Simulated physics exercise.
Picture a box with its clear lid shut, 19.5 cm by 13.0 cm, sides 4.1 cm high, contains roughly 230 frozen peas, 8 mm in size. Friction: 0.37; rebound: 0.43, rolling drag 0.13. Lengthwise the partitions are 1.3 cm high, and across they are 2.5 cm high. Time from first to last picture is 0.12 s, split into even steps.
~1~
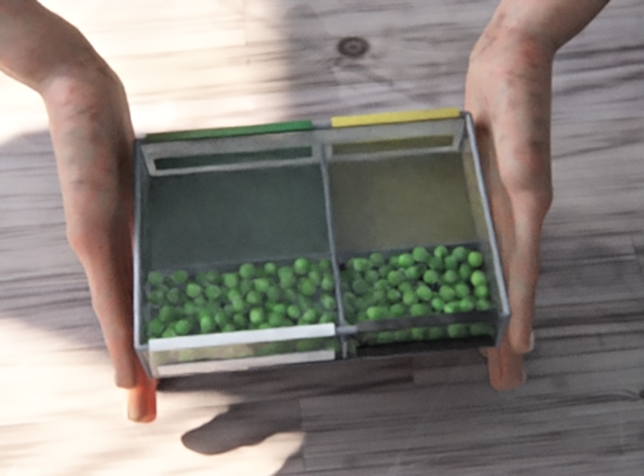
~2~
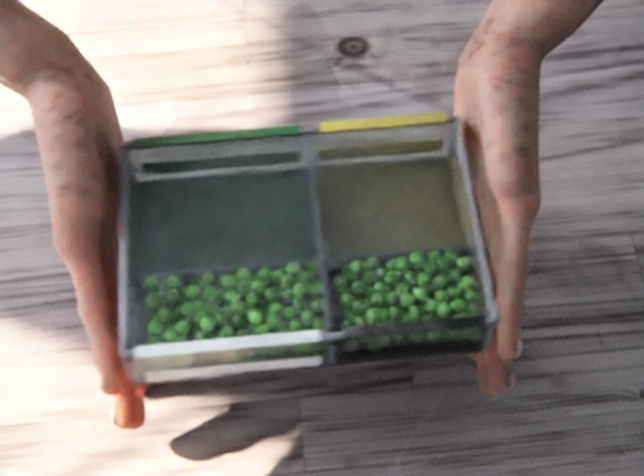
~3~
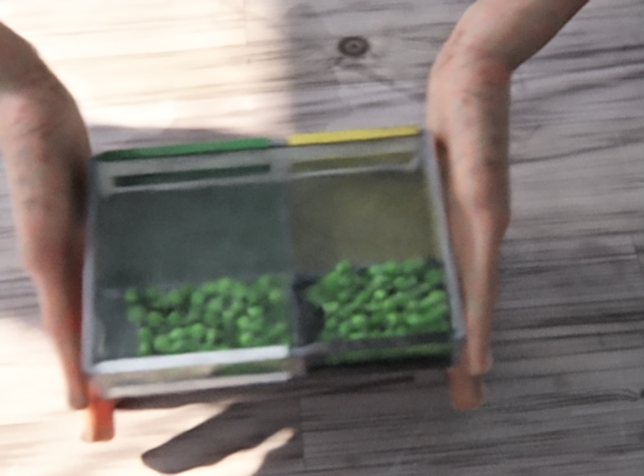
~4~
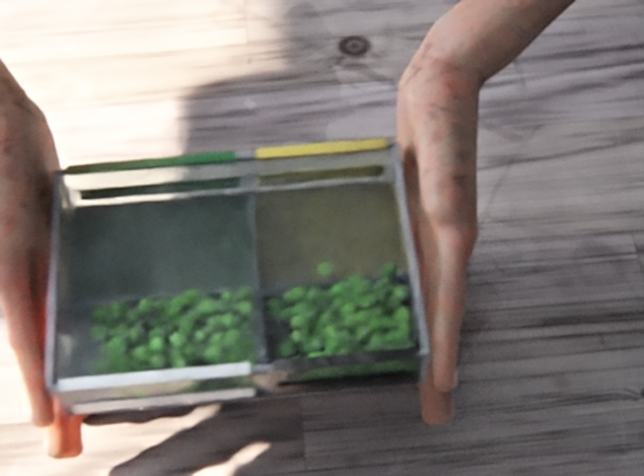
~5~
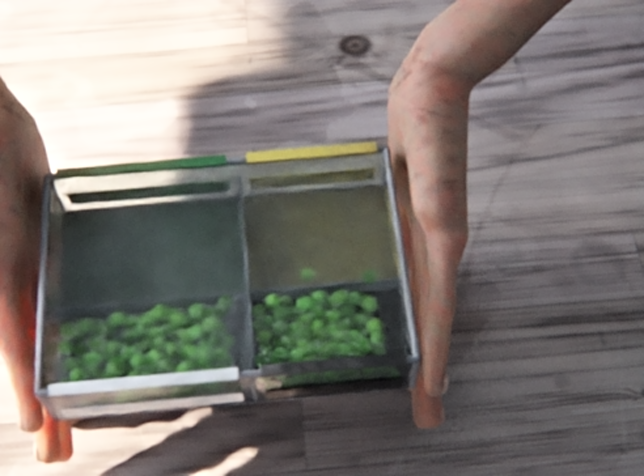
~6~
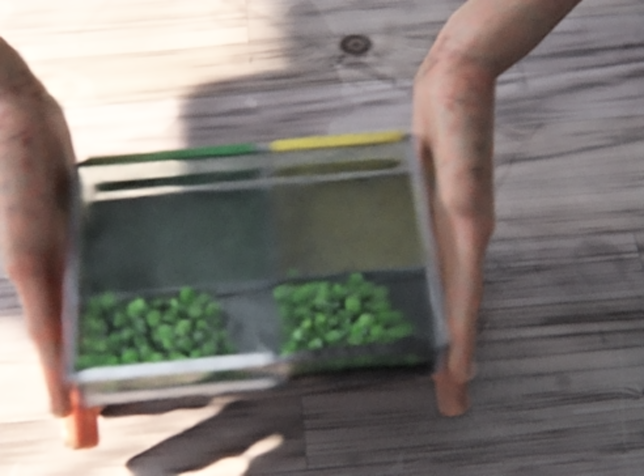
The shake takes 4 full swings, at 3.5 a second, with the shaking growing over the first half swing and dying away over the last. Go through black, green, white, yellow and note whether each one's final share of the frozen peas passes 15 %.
My guess for black: It makes the cut; my guess for green: It makes the cut; my guess for white: It makes the cut; my guess for yellow: It makes the cut.
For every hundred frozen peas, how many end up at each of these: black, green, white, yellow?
Black 25, green 25, white 25, yellow 25.
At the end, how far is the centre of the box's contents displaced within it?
The shift is roughly 3.5 cm.
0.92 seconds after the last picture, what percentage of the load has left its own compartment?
Near 55 in a hundred.
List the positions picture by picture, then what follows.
The first frame shows box at (325, 335); tilt 0 degrees; moved 0.0 cm; black 50 %, white 50 %.
The second frame shows box at (311, 341); tilt 0 degrees; moved 0.8 cm.
The third frame shows box at (277, 357); tilt 0 degrees; moved 2.8 cm.
The fourth frame shows box at (241, 374); tilt 0 degrees; moved 4.9 cm.
The fifth frame shows box at (230, 379); tilt 0 degrees; moved 5.6 cm.
The sixth frame shows box at (260, 364); tilt 0 degrees; moved 3.9 cm; black 45 %, white 50 %.
Then, 0.36 s after the last picture, tilt 0 degrees; black 30 %, green 10 %, white 40 %, yellow 15 %; middle of all pieces near (430, 220).
Then, 0.65 s after the last picture, tilt 0 degrees; black 25 %, green 15 %, white 40 %, yellow 20 %; middle of all pieces near (429, 211).
Then, 0.92 s after the last picture, tilt 0 degrees; black 25 %, green 20 %, white 30 %, yellow 25 %; middle of all pieces near (372, 228).
Then, 1.18 s after the last picture, tilt 0 degrees; black 25 %, green 25 %, white 25 %, yellow 25 %; middle of all pieces near (290, 263).
In the end, black 25 %, green 25 %, white 25 %, yellow 25 %.
